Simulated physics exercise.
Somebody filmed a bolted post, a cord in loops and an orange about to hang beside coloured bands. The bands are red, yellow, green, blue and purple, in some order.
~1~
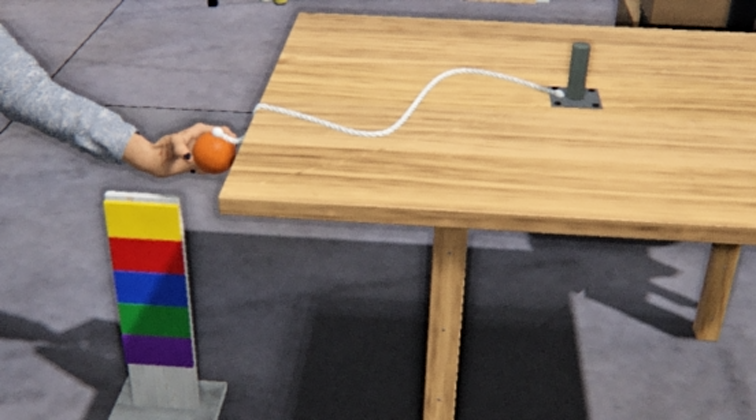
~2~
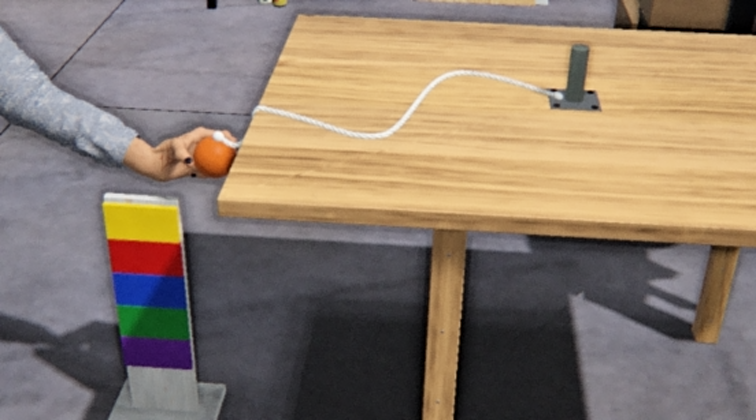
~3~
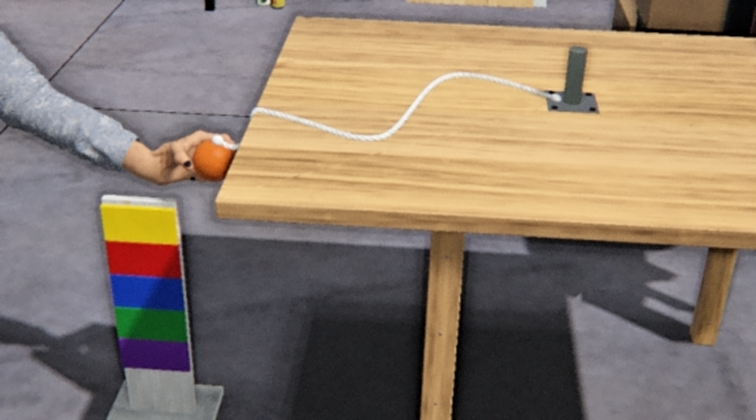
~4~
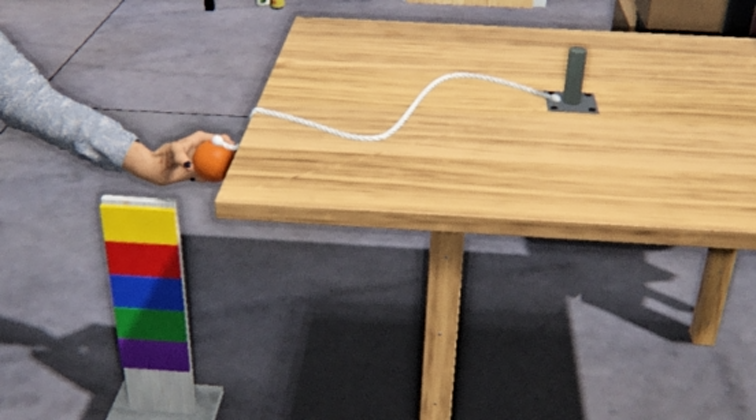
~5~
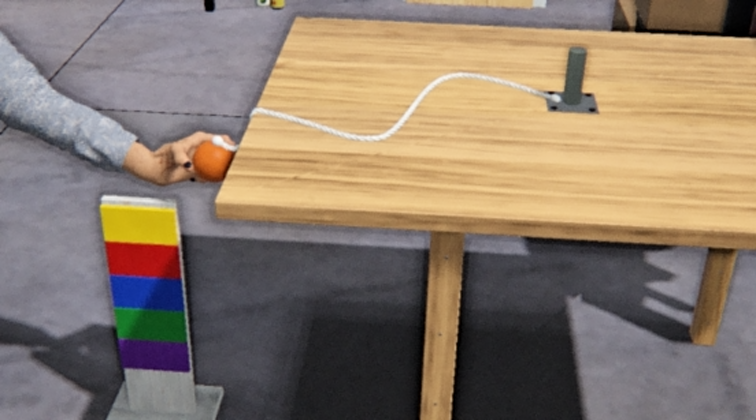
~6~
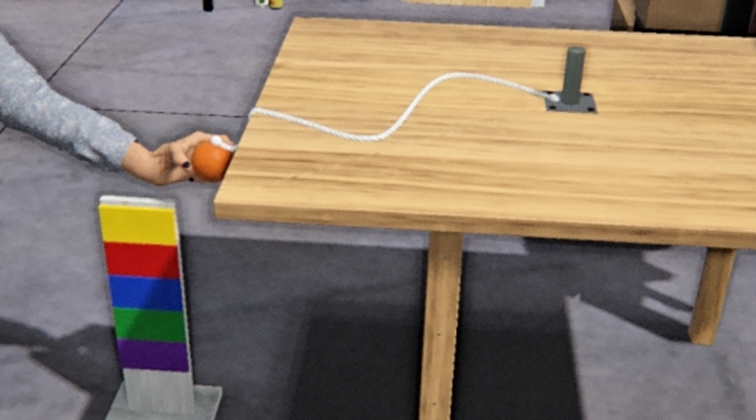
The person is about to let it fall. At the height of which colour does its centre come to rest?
Its centre hangs level with the blue band.
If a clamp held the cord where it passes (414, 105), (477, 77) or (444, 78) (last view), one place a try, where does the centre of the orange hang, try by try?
Near (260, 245), (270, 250) and (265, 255).
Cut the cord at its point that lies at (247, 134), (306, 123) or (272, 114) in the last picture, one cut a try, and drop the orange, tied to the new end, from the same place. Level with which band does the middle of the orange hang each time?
It would be red; above them all; yellow.
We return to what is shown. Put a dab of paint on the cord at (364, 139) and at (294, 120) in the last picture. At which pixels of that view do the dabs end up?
They go to (264, 96) and to (265, 162).
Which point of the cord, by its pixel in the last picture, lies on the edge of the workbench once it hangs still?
Near (372, 139).
Soon after, orange near (232, 290); level with blue.
Then, orange near (302, 260); level with blue.
Further on, orange near (256, 275); level with blue.
At rest, orange near (268, 271); level with blue. Its middle rests at the blue band.
